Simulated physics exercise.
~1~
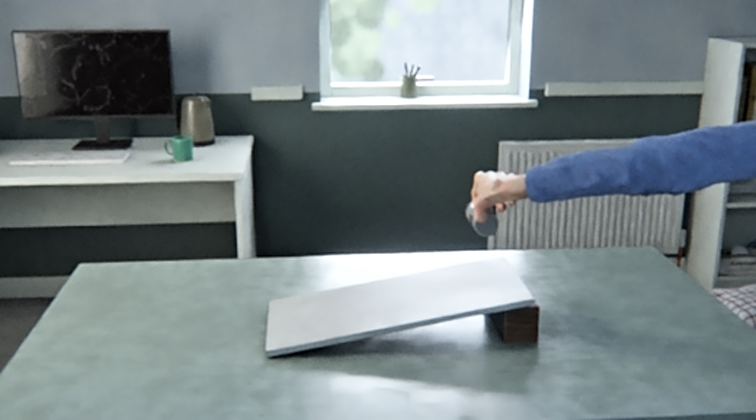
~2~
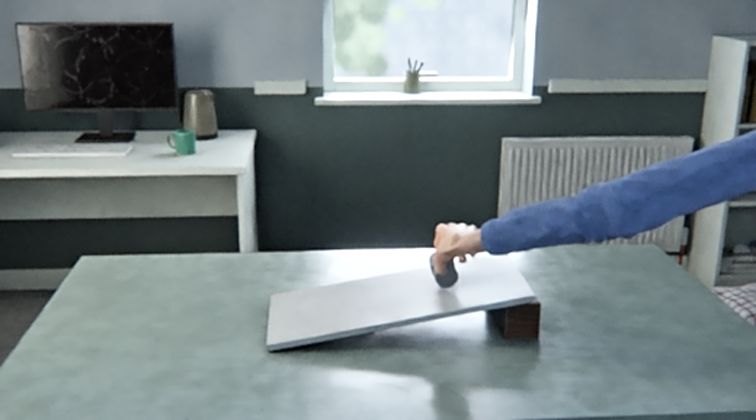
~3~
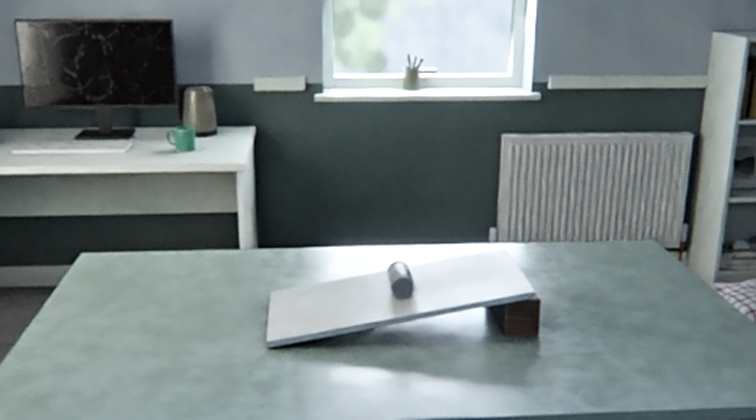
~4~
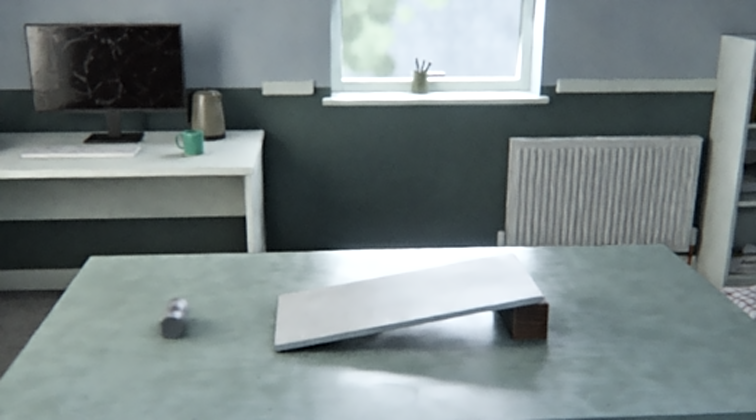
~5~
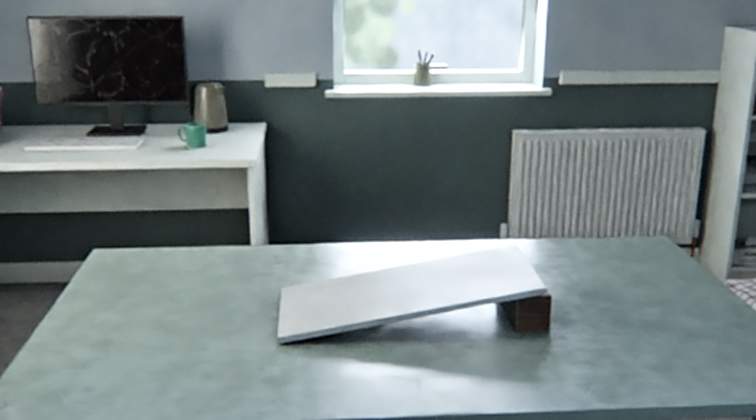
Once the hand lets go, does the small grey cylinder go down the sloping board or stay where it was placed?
It goes down the slope to the left, leaves the board and travels over the tabletop.
